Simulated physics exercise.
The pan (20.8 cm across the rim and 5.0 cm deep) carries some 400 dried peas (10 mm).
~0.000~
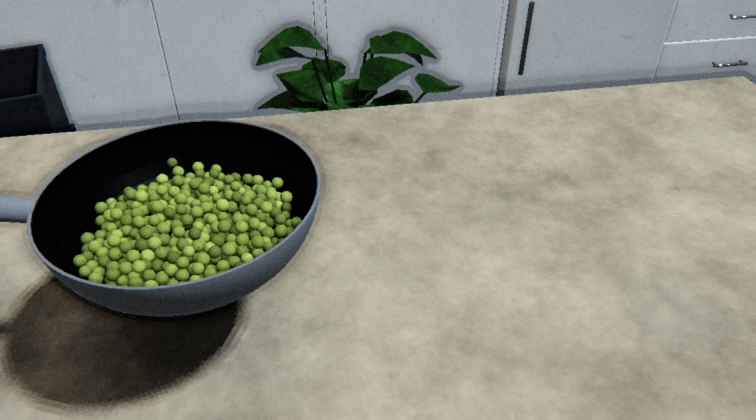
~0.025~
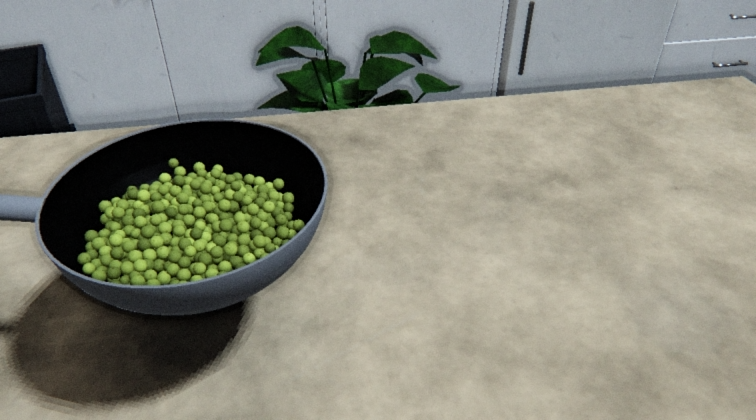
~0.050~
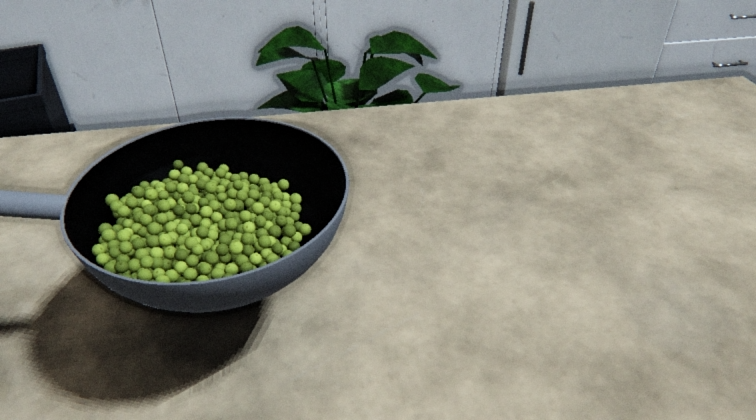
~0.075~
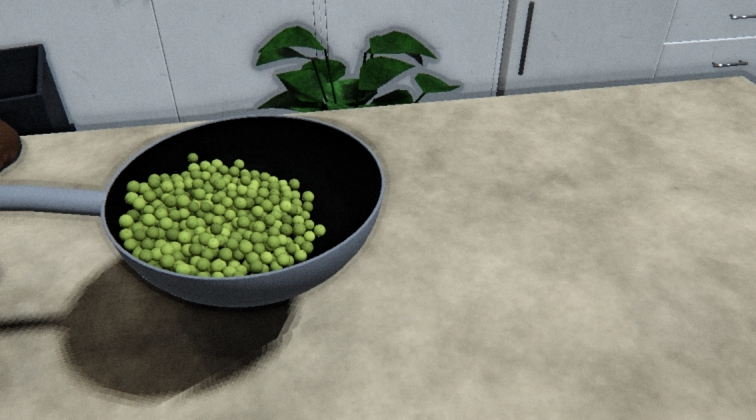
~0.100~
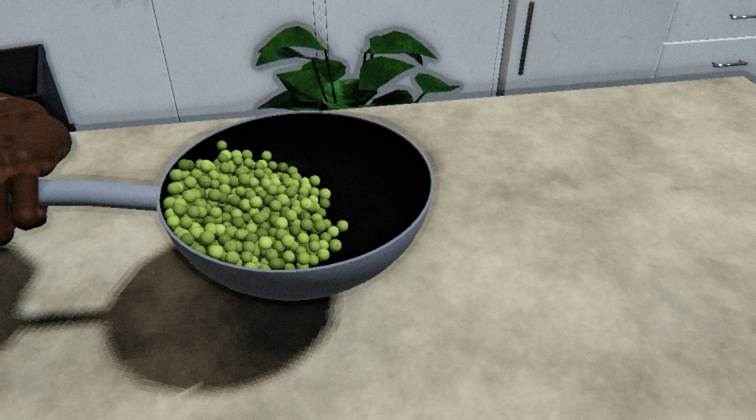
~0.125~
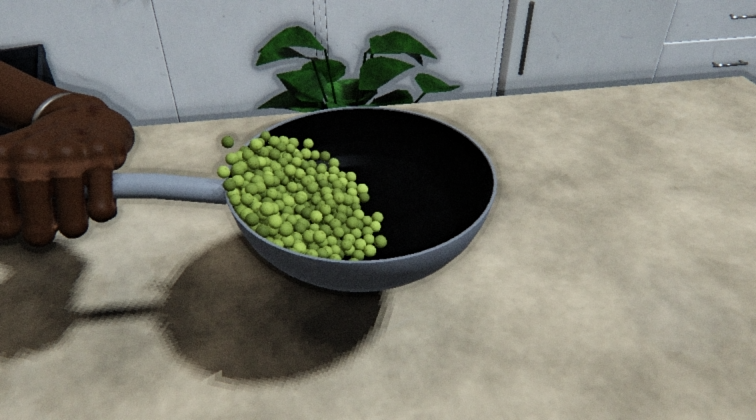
A dark-lined grey pan heaped with green peas hovers over the left of a mottled beige countertop, seen from slightly above by a still camera. Behind stand pale cabinets, a leafy green plant and a black container at left. The pan slides rightward with increasing speed, a brown-skinned hand gripping its handle comes into view, and the peas bunch toward the handle side as its shadow follows.
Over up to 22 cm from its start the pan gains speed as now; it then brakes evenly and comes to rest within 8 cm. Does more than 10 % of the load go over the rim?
Yes.
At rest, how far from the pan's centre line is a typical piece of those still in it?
Somewhere close to 6.5 cm, I reckon.
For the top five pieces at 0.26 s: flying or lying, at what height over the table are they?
Measured height: Roughly 20 cm.
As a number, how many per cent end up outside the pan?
Outside fraction: About 30 in a hundred.
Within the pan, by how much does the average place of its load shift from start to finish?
Net movement comes out near 5.0 cm.
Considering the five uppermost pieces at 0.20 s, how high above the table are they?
About 20 cm above the table.
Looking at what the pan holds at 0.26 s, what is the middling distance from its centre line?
Around 7.5 centimetres.
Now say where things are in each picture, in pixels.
In the first frame, pan at (205, 287); tilt 0 degrees; moved 0.0 cm; leading edge at (318, 175); top of the load at (214, 174).
In the second frame, pan at (212, 287); tilt 0 degrees; moved 0.5 cm; leading edge at (326, 174); top of the load at (202, 174).
In the third frame, pan at (231, 285); tilt 0 degrees; moved 2.2 cm; leading edge at (347, 172); top of the load at (208, 173).
In the fourth frame, pan at (263, 282); tilt 0 degrees; moved 4.9 cm; leading edge at (381, 169); top of the load at (194, 169).
In the fifth frame, pan at (308, 277); tilt 0 degrees; moved 8.8 cm; leading edge at (429, 164); top of the load at (226, 156).
In the sixth frame, pan at (363, 270); tilt 0 degrees; moved 13.7 cm; leading edge at (489, 158); top of the load at (260, 143). Its speed is now 2.21 m/s.
Then, at 0.20 s, tilt 0 degrees; pan 95 %, in the air 5 %; middle of all pieces near (507, 176).
Then, at 0.26 s, tilt 0 degrees; pan 95 %, in the air 5 %; middle of all pieces near (630, 156).
After 0.31 s, tilt 0 degrees; pan 75 %, in the air 25 %; middle of all pieces near (657, 141).
After 0.37 s, tilt 0 degrees; pan 70 %, in the air 30 %; middle of all pieces near (676, 139).
By 1.1 s all is still; fallen right of where it stops 30 %, pan 70 %.
